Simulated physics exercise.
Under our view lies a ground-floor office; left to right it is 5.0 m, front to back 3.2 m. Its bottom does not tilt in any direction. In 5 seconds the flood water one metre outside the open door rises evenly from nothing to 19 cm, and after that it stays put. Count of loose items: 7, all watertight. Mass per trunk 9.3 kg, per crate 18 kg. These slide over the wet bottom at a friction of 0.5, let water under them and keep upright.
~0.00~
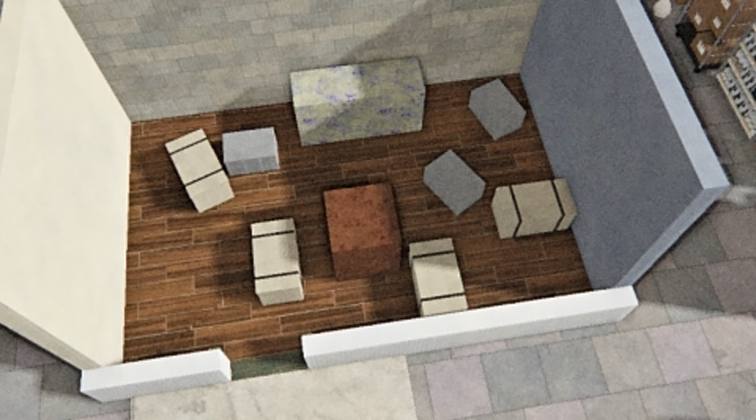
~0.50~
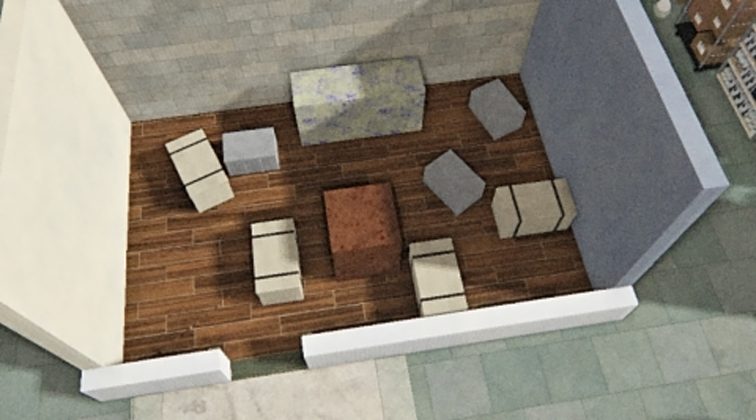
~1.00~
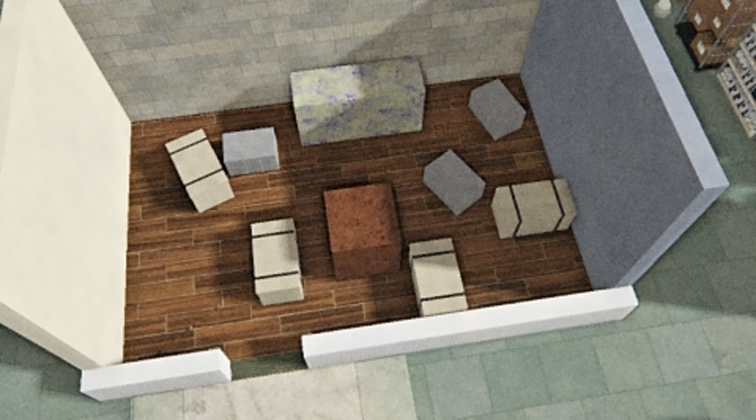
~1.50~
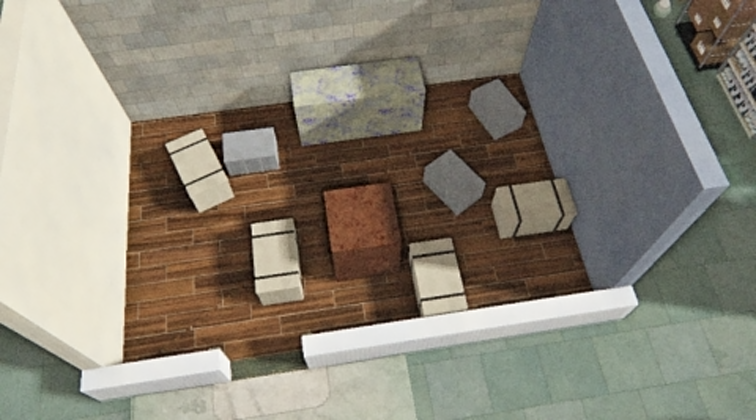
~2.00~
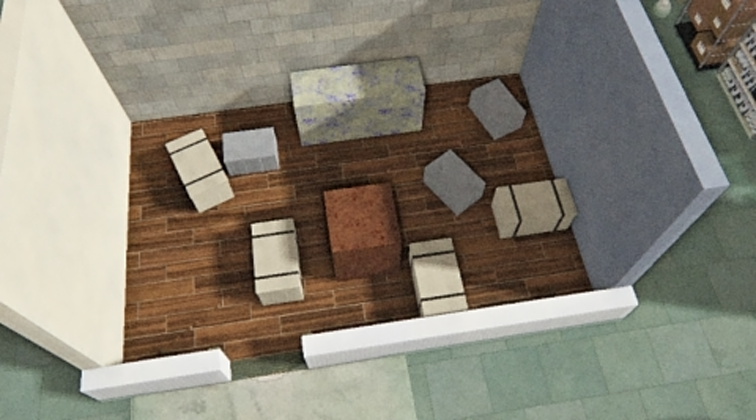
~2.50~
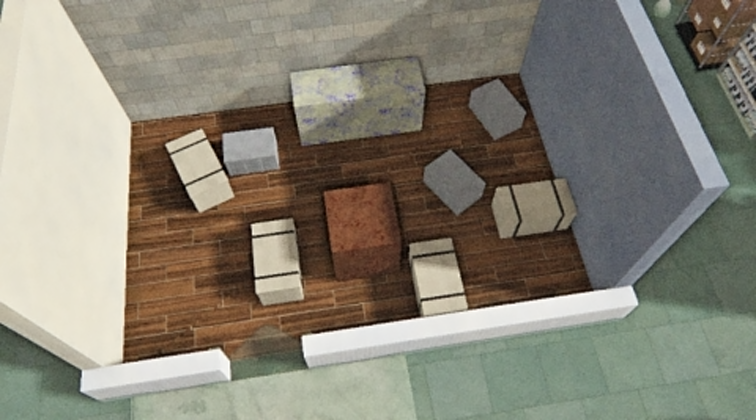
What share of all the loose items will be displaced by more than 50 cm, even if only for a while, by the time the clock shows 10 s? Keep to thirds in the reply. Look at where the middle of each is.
My answer: Less than a third.
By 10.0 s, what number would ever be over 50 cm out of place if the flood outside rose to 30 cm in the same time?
Result: 4.
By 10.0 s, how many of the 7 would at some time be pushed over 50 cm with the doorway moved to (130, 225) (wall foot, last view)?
The answer then is 3.
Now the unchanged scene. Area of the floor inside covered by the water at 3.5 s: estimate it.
1.5 m2.
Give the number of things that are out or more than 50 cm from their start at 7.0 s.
I make it 1 by then.
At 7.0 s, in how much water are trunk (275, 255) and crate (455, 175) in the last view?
Around 7 cm and 0 cm.
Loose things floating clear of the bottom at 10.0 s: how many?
Count: 3.
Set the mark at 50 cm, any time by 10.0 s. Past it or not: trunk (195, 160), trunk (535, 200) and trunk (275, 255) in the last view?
In that order: Above the mark, below the mark, above the mark.
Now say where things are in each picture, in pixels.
The first picture shows a trunk at (196, 162) rests on the ground; a trunk at (536, 200) rests on the ground; water covers 0.0 m2; 0 of 7 have shifted.
The second picture shows a trunk at (196, 162) rests on the ground; a trunk at (536, 200), on the bottom; 0.0 m2 under water; 0 of 7 have shifted.
The third picture shows a trunk at (196, 162), on the bottom; a trunk at (536, 200) rests on the ground; 0.0 m2 under water; 0 of 7 have shifted.
The fourth picture shows a trunk at (196, 162), on the bottom; a trunk at (536, 200), on the bottom; water covers 0.0 m2; 0 of 7 have shifted.
The fifth picture shows a trunk at (196, 162), on the bottom; a trunk at (536, 200), on the bottom; water covers 0.0 m2; 0 of 7 have shifted.
The sixth picture shows a trunk at (196, 162), on the bottom; a trunk at (536, 200) rests on the ground; water covers 0.1 m2; 0 of 7 have shifted.
After 3.5 s 0 of 7 are over 50 cm from their spots; 0 afloat.
After 4.5 s 0 of 7 are over 50 cm from their spots; 0 afloat.
After 7.0 s 1 of 7 are over 50 cm from their spots; 1 afloat.
After 10.0 s 2 of 7 are over 50 cm from their spots, and 2 have been at some point; 3 afloat.
